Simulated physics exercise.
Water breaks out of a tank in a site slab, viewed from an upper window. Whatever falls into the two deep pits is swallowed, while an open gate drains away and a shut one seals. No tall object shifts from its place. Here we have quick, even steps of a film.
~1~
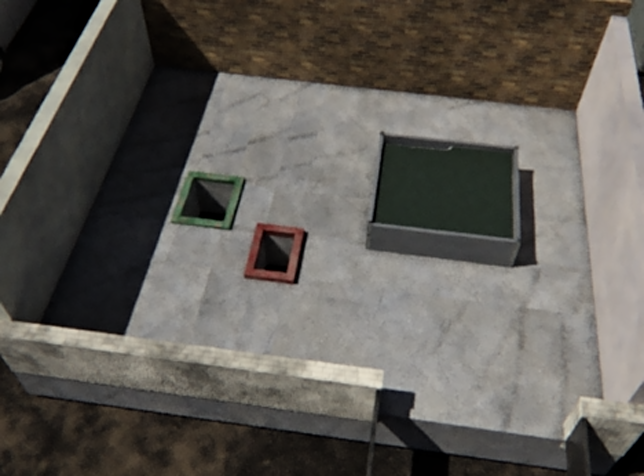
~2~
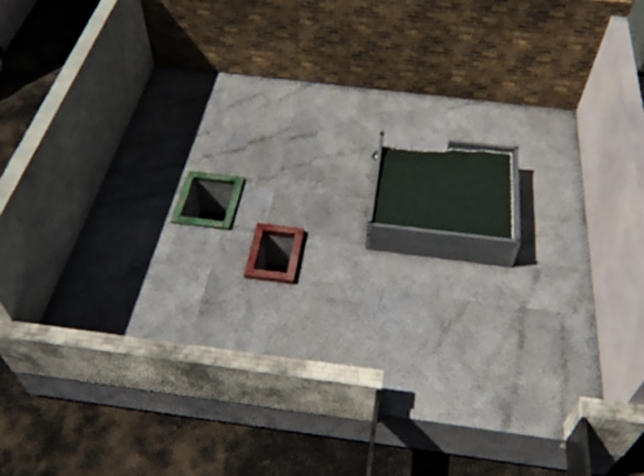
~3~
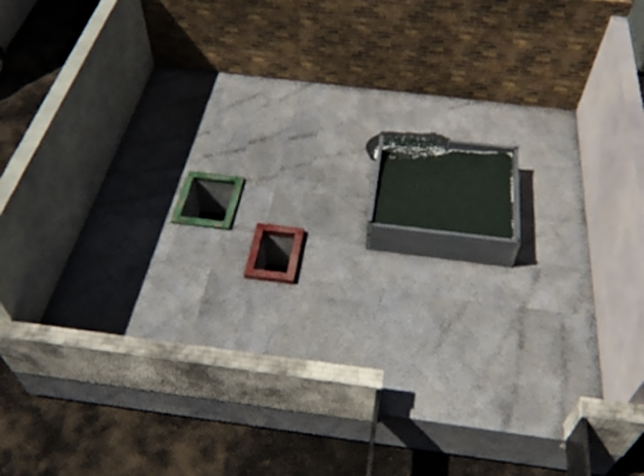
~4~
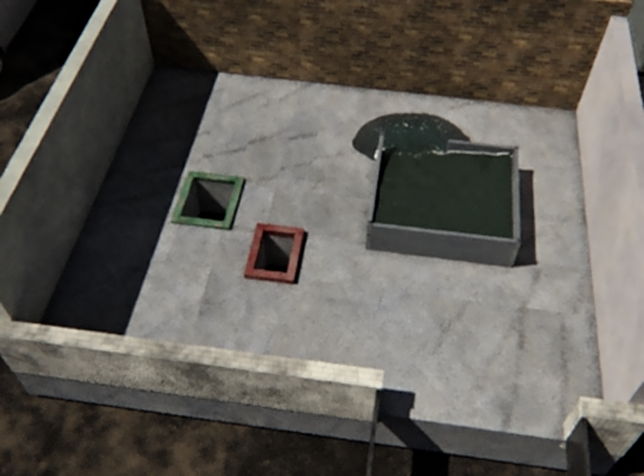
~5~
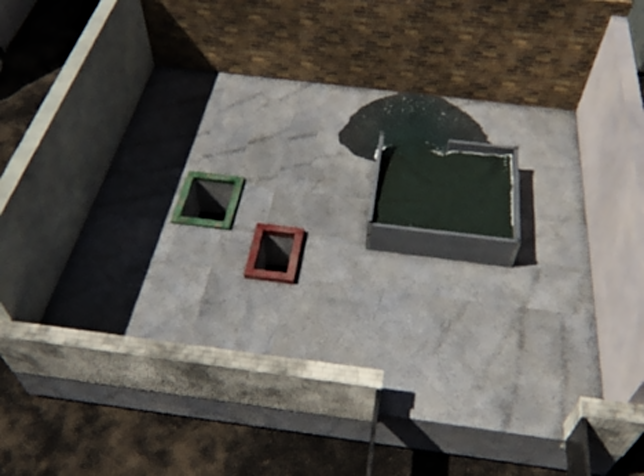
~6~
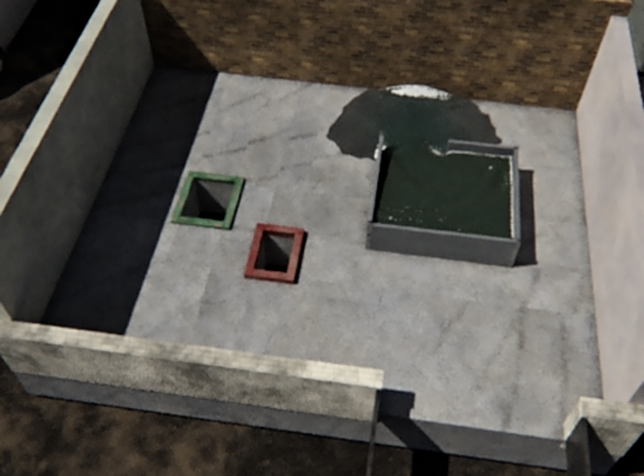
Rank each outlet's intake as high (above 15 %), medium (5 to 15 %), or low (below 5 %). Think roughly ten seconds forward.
Intake: The gate is medium; the green pit is low; the red pit is low.
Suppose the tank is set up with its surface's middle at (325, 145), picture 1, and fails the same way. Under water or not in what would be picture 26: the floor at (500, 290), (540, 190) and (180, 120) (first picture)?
Spot 1 unwetted, spot 2 wetted, spot 3 wetted.
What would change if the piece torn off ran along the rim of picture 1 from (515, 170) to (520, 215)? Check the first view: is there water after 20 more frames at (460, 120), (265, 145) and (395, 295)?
Result, in sequence: Inundated; untouched by the flood; untouched by the flood.
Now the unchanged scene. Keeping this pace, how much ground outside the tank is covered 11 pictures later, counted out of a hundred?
Near 20 in a hundred.
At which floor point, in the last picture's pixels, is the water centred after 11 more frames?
It is near (424, 171).
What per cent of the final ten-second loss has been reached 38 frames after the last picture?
About 5 per cent.
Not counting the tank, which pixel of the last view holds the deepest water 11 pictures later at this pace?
Look close to (403, 98).
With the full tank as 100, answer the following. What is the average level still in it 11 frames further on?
Close to 58 %.
A moment on, water covers 10 % of the floor; the gate 0 %, the green pit 0 %, the red pit 0 %.
Next, water covers 20 % of the floor; the gate 0 %, the green pit 0 %, the red pit 0 %.
Then, water covers 35 % of the floor; the gate 0 %, the green pit 0 %, the red pit 0 %.
Later, water covers 60 % of the floor; the gate 0 %, the green pit 0 %, the red pit 0 %.
In the end, water covers 85 % of the floor; the gate 8 %, the green pit 1 %, the red pit 0 %.
